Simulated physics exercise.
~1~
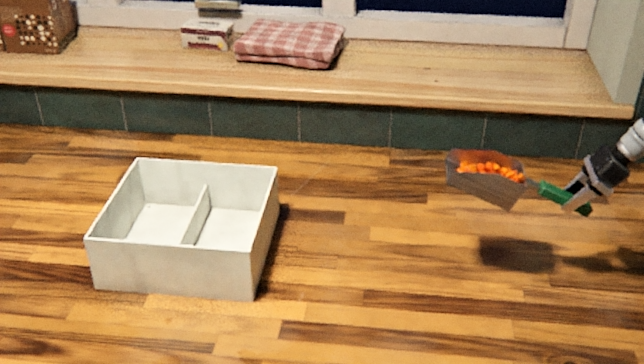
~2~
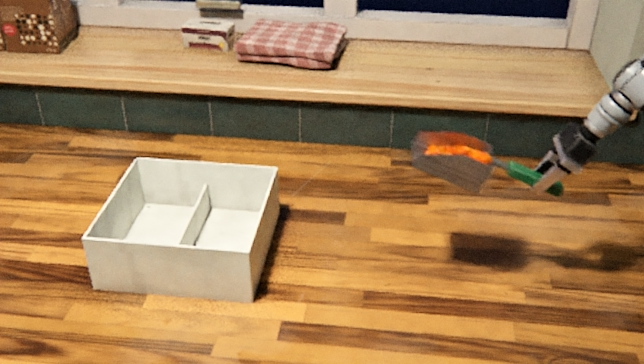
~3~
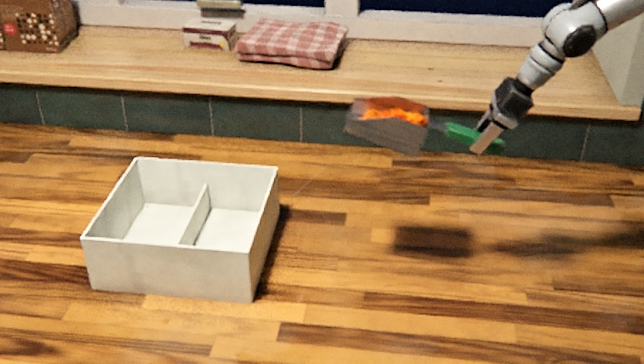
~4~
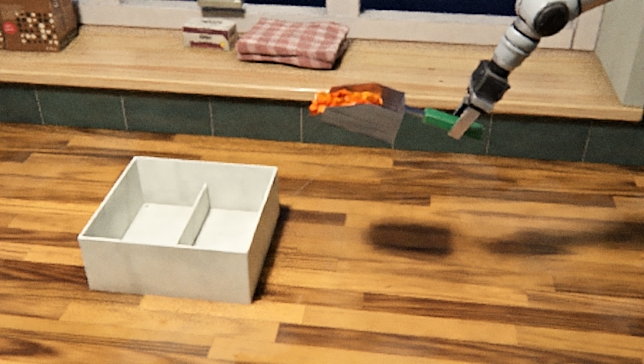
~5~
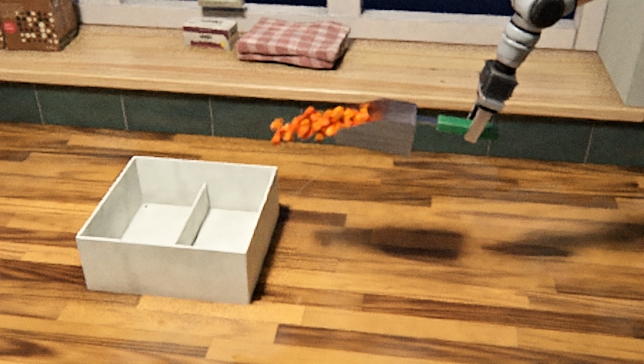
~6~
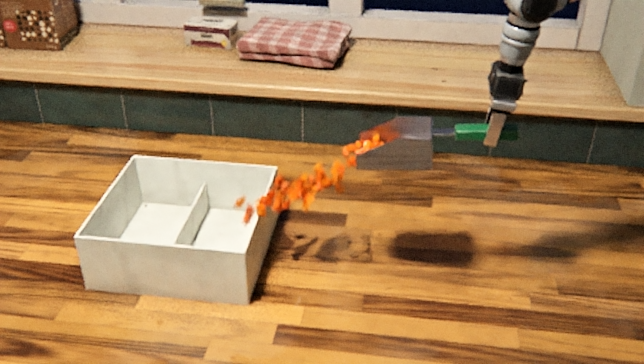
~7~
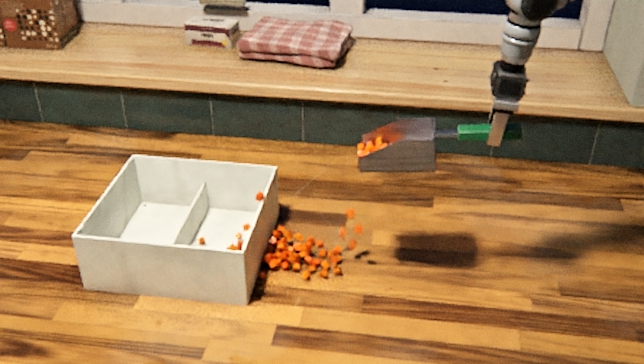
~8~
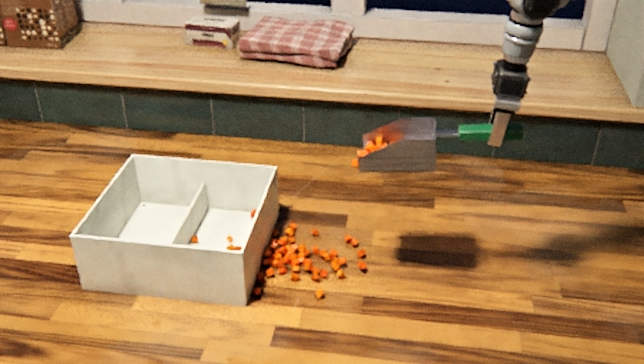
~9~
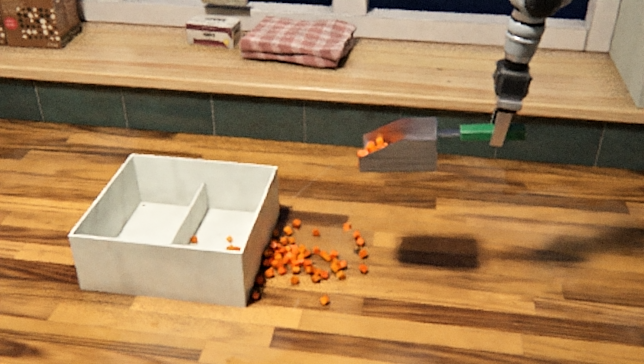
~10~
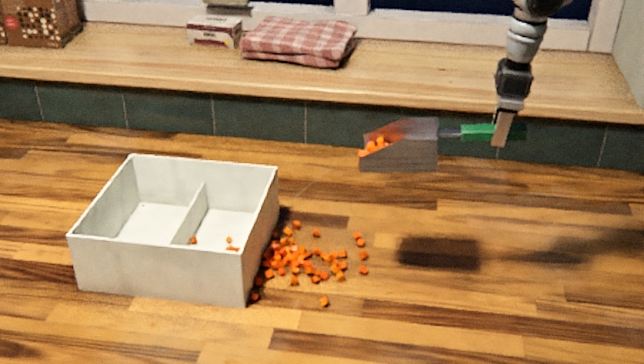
Robot arm swinging a scoop of orange vegetable dice left, flinging most onto the wooden table beside a white divided box.
